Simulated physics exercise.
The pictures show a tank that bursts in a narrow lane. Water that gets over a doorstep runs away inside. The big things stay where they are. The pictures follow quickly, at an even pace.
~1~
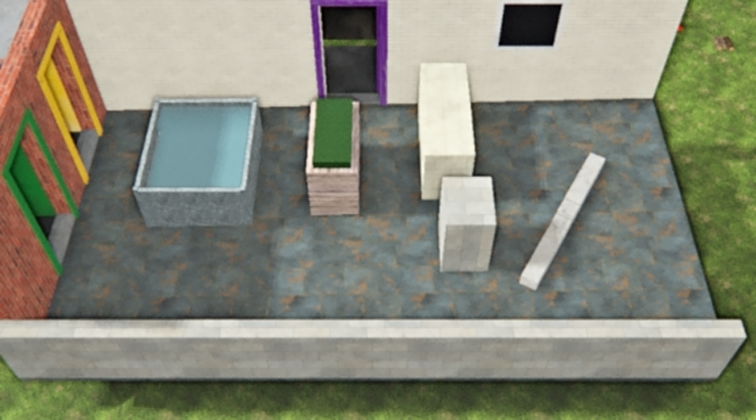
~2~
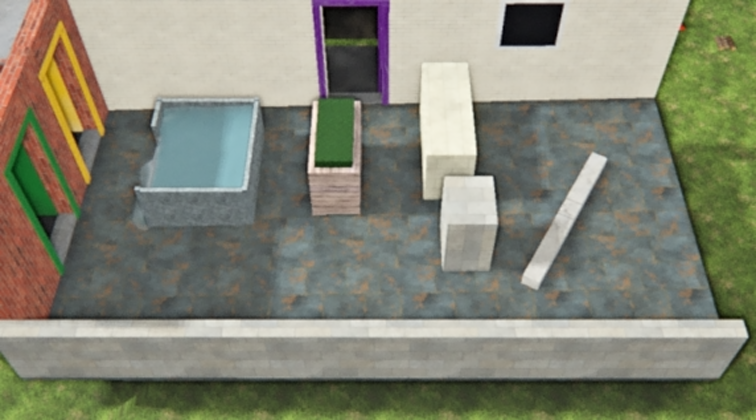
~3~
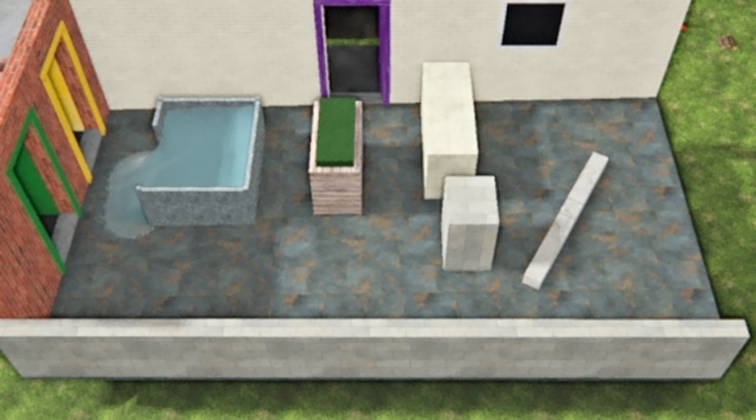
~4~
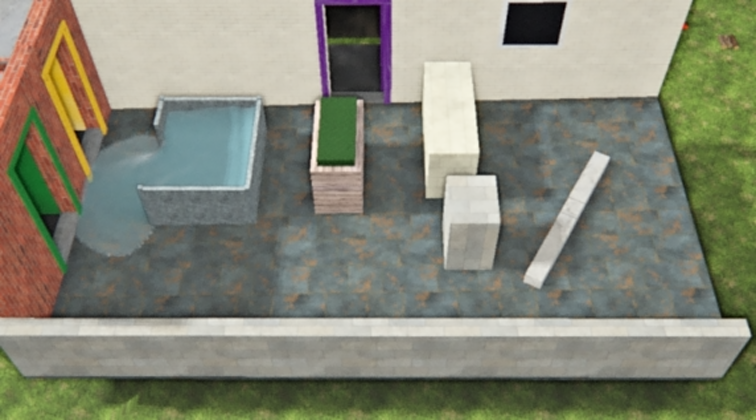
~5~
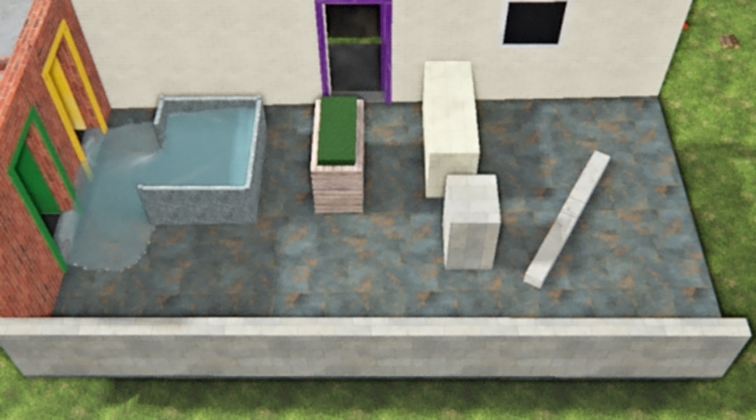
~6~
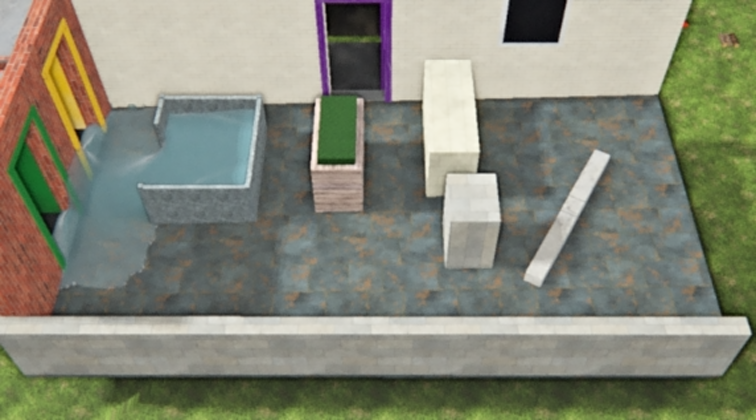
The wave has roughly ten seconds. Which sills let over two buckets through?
The purple door floods; the yellow door floods; the green door floods.
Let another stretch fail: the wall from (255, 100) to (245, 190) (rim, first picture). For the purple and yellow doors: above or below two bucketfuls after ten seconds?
Purple door takes more, yellow door takes less.
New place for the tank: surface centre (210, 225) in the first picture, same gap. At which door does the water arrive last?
The door marked purple.
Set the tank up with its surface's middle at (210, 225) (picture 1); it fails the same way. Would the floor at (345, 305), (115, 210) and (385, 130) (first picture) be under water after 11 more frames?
In turn: Dry, awash, clear.
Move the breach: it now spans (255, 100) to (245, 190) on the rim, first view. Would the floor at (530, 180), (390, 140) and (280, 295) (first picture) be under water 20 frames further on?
In turn: Not flooded, covered, wet.
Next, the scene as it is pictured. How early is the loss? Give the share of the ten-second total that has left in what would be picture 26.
About 85 per cent.
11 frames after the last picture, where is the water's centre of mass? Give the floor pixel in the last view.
I would point to (155, 198).
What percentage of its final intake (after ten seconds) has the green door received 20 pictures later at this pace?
Roughly 95 per cent.
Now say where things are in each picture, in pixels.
The first frame shows the open tank at (199, 147) is whole and still.
In the second frame, water pours out at (157, 181) and has run to a hidden place.
In the third frame, water pours out at (158, 181) and has run to (126, 161).
In the fourth frame, water pours out at (160, 182) and has run to (99, 156).
In the fifth frame, water pours out at (160, 181) and has run to (105, 133).
In the sixth frame, the front is at (111, 114), out from the gap at (160, 180).
A moment on, water covers 15 % of the floor; the purple door not reached, the yellow door over two buckets in, the green door over two buckets in.
Next, water covers 20 % of the floor; the purple door not reached, the yellow door far over two buckets in, the green door far over two buckets in.
Then, water covers 45 % of the floor; the purple door under two buckets in, the yellow door far over two buckets in, the green door far over two buckets in.
Later, water covers 65 % of the floor; the purple door under two buckets in, the yellow door far over two buckets in, the green door far over two buckets in.
In the end, water covers 70 % of the floor; the purple door over two buckets in, the yellow door far over two buckets in, the green door far over two buckets in.
